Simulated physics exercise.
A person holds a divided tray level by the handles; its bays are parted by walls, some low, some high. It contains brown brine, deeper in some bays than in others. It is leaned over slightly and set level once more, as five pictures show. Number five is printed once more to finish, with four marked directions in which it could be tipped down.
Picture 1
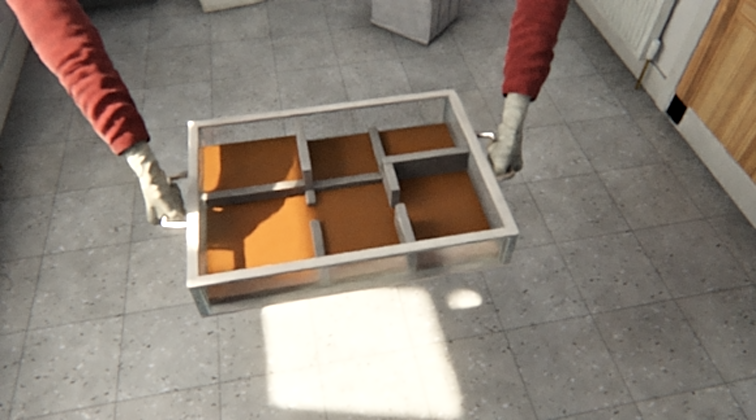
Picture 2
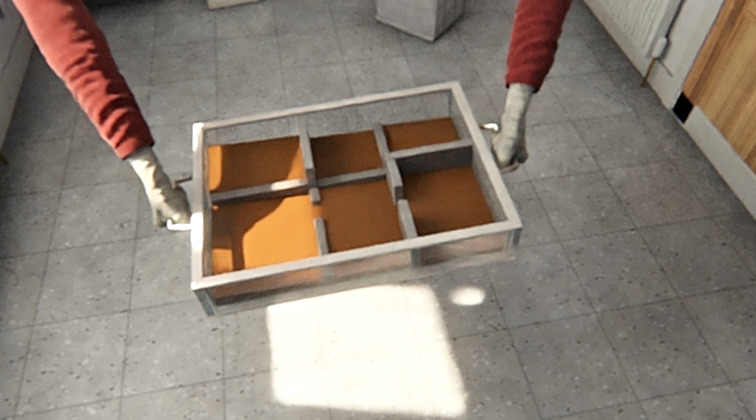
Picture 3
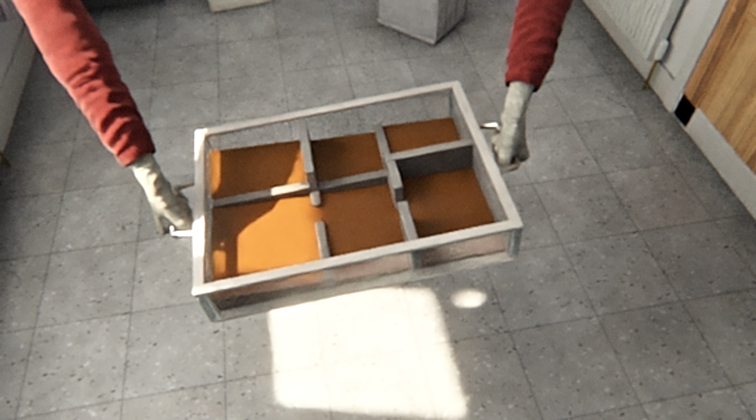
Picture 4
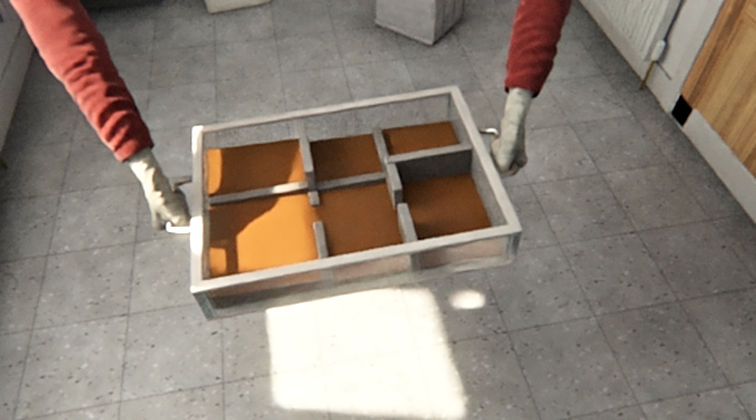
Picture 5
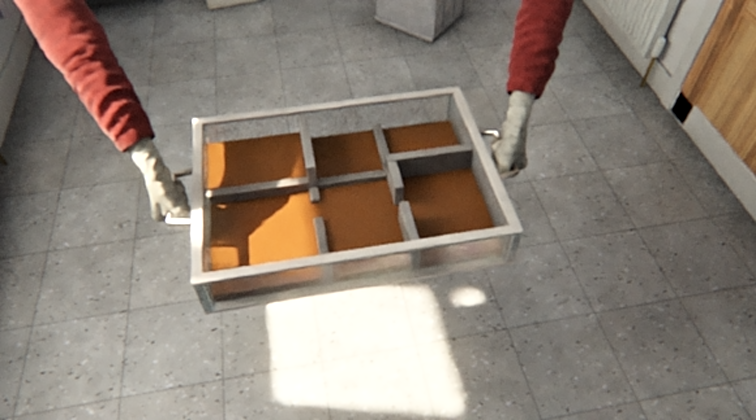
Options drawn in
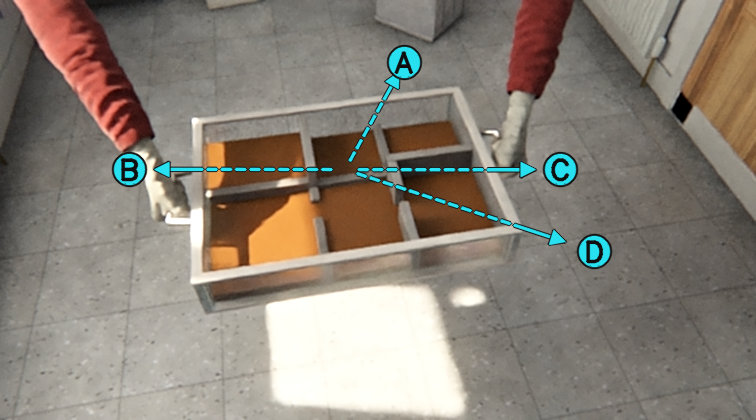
Two arms in red sleeves and pale gloves hold a shallow, pale-framed tray by its side handles above a grey tiled floor, seen from above in a room. Walls part the tray into six bays of orange-brown liquid, with a bright patch of light below, a grey block behind and wooden panelling at right. The hands dip the tray slightly left, then level it, the liquid shifting faintly within its bays.
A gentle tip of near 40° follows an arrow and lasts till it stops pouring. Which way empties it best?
D works best here.
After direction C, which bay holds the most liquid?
That is the front right bay.
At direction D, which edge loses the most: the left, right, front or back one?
The right rim.
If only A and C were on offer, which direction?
A.
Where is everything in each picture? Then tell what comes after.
The tray is level; deepest in the back left bay, at (255, 165), shallowest in the back right.
Tipped about 3° down to the left; no wall is crossed.
Tipped about 5° down to the left; no wall is crossed.
Tipped about 3° down to the left; no wall is crossed.
The tray is level; deepest in the back left bay, at (259, 162), shallowest in the back right.
On the marked copy, A ends at (396, 77); B ends at (159, 169); C ends at (530, 169); D ends at (560, 240).
Choosing A, about 32 % stays in the tray, the largest part in the back right bay.
Choosing B, about 35 % stays in the tray, the largest part in the back left bay.
Choosing C, about 40 % stays in the tray, the largest part in the front right bay.
Choosing D, about 25 % stays in the tray, the largest part in the front right bay.
